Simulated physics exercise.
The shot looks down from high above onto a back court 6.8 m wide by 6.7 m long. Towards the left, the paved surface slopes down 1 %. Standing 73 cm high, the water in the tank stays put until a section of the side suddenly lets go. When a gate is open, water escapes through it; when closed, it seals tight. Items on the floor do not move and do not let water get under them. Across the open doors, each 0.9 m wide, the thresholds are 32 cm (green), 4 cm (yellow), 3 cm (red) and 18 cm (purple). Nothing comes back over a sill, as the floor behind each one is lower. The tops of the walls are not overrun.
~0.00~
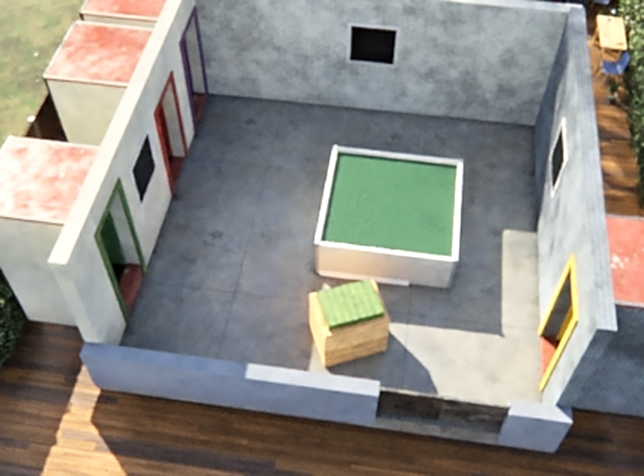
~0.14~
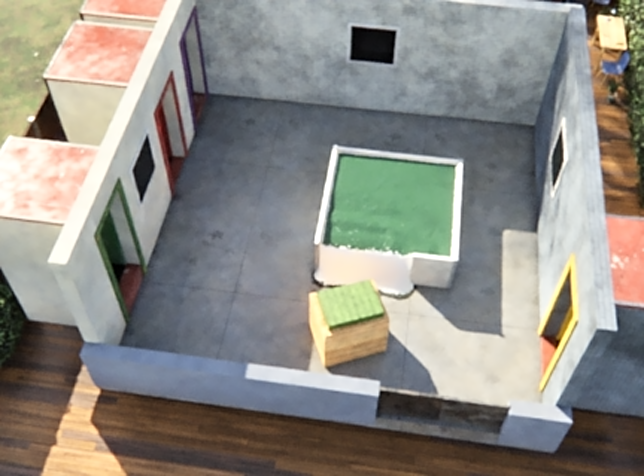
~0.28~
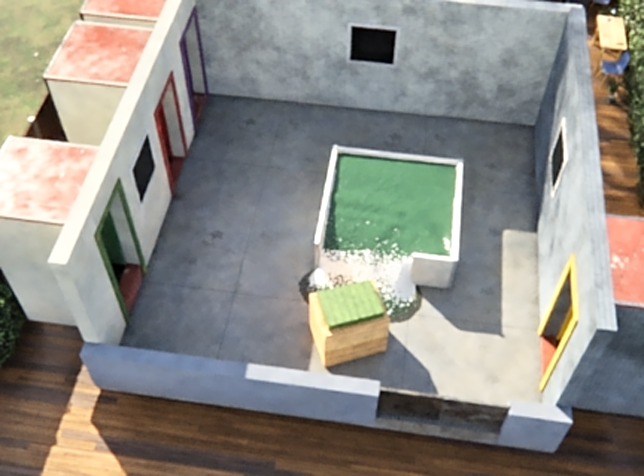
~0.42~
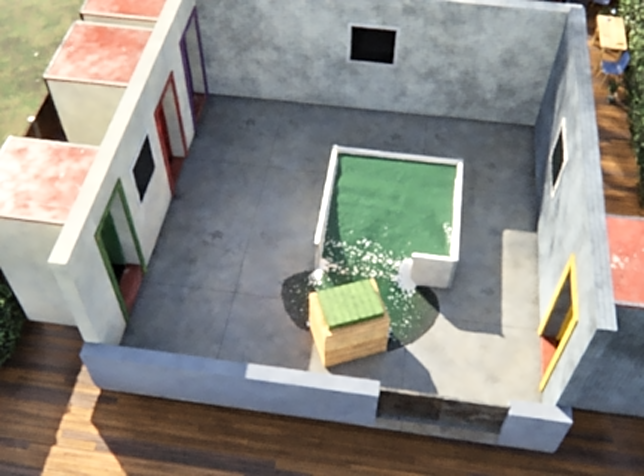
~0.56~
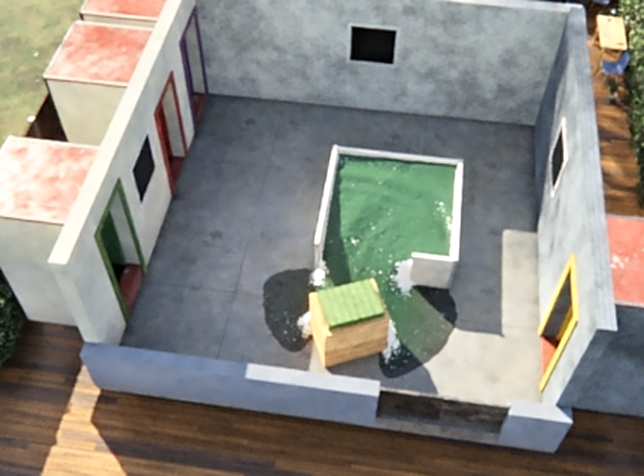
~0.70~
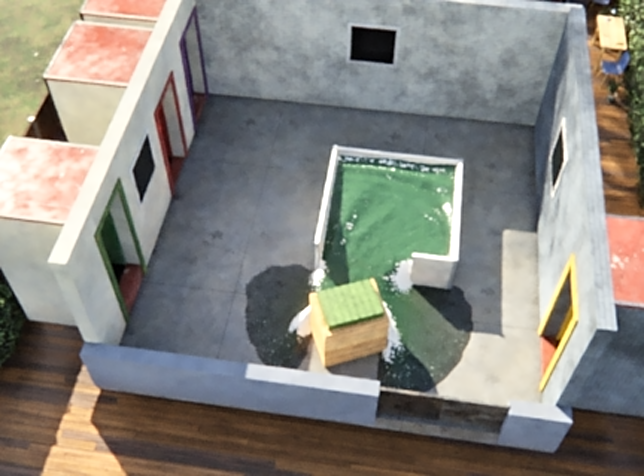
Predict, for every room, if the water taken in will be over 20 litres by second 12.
As I see it, at the green door the inflow will be within bounds; at the yellow door the inflow will be out of bounds; at the red door the inflow will be out of bounds; at the purple door the inflow will be within bounds.
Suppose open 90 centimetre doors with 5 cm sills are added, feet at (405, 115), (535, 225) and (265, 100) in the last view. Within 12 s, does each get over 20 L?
The first one exceeds it, the second one doesn't reach it, and the third one exceeds it.
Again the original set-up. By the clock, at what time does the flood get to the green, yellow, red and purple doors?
Green = 1.6 s, yellow = 1.8 s, red = 2.8 s, purple = 3.8 s.
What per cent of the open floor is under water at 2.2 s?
Some 40 per cent of it.
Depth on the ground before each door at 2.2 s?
Readings (cm): Green = 29; yellow = 19; red = 0; purple = 0.
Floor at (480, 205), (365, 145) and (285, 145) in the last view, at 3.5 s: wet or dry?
Listed in sequence, the spots are bone dry, bone dry and bone dry.
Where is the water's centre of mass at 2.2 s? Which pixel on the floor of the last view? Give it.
Near (350, 281).
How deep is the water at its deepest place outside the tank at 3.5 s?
Peak depth: Approx. 28 cm.
After 1.4 s water covers 25 % of the floor and is deepest (55 cm) near (357, 312); green door not reached, yellow door not reached, red door not reached, purple door not reached.
After 2.2 s water covers 40 % of the floor and is deepest (48 cm) near (112, 367); green door 29 cm at the sill, 0 L in, yellow door 19 cm at the sill, 7 L in, red door not reached, purple door not reached.
After 3.5 s water covers 50 % of the floor and is deepest (28 cm) near (119, 348); green door 23 cm at the sill, 1 L in, yellow door 17 cm at the sill, 103 L in, red door 5 cm at the sill, 0 L in, purple door not reached.
After 7.0 s water covers 90 % of the floor and is deepest (19 cm) near (129, 320); green door 19 cm at the sill, 1 L in, yellow door 10 cm at the sill, 244 L in, red door 6 cm at the sill, 19 L in, purple door 14 cm at the sill, 0 L in.
After 12.0 s water covers 100 % of the floor and is deepest (14 cm) near (473, 124); green door 9 cm at the sill, 1 L in, yellow door 5 cm at the sill, 285 L in, red door 6 cm at the sill, 50 L in, purple door 13 cm at the sill, 0 L in.
